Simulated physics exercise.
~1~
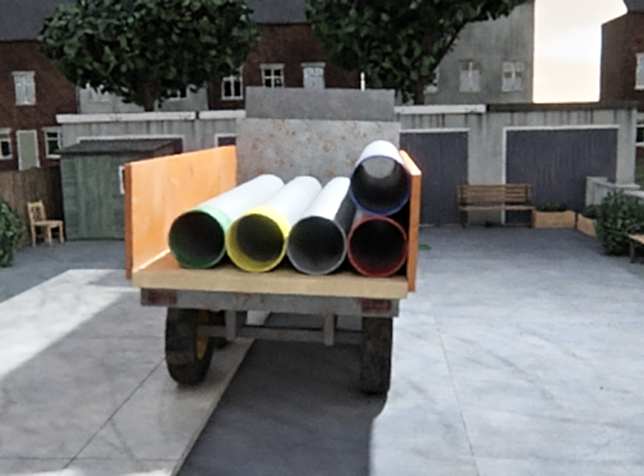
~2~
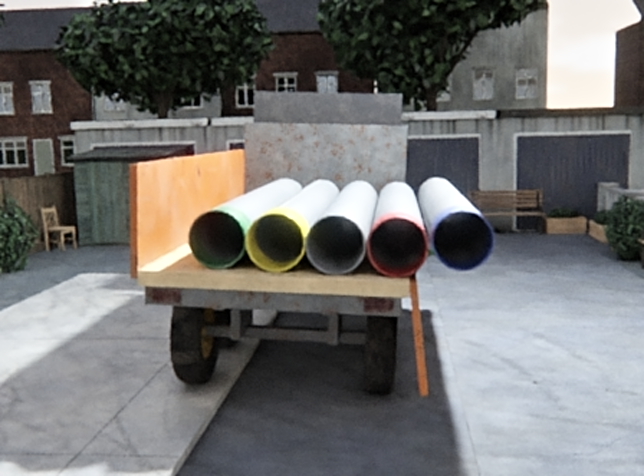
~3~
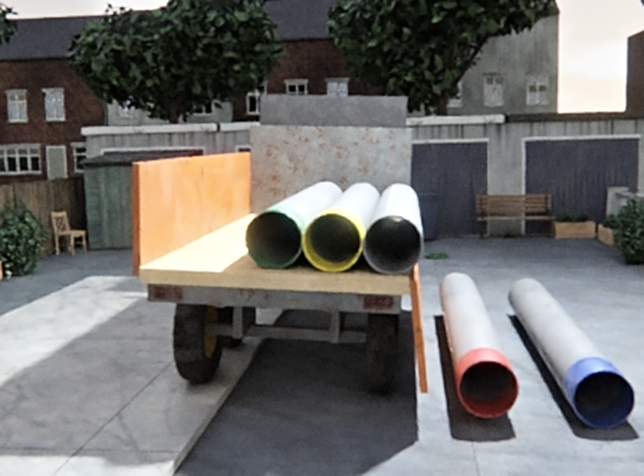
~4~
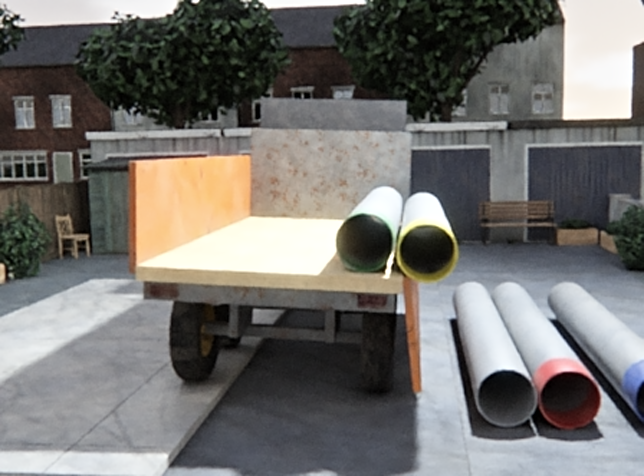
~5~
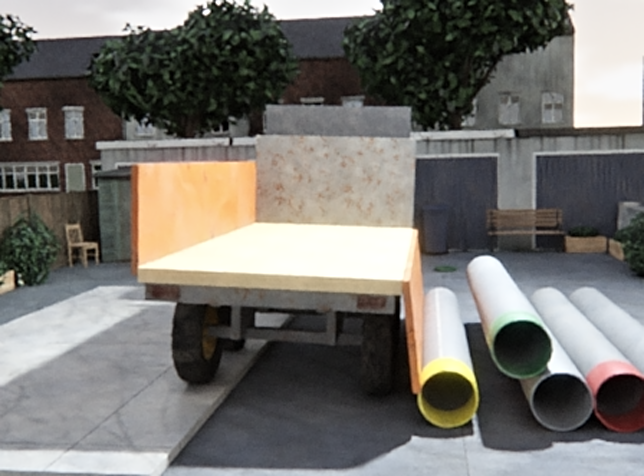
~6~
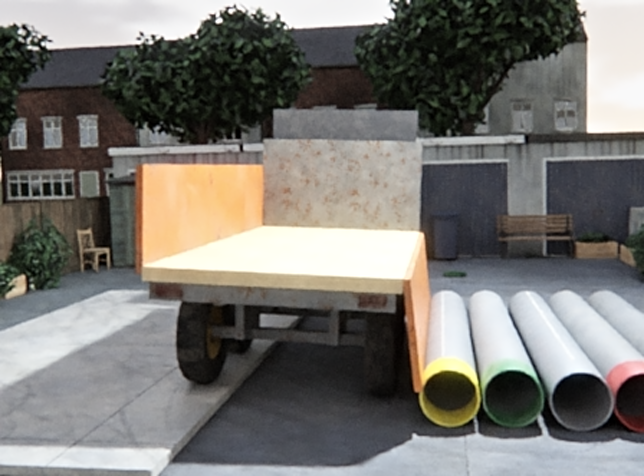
In a paved yard, a trailer's right side drops and all five pipes roll off onto the ground.
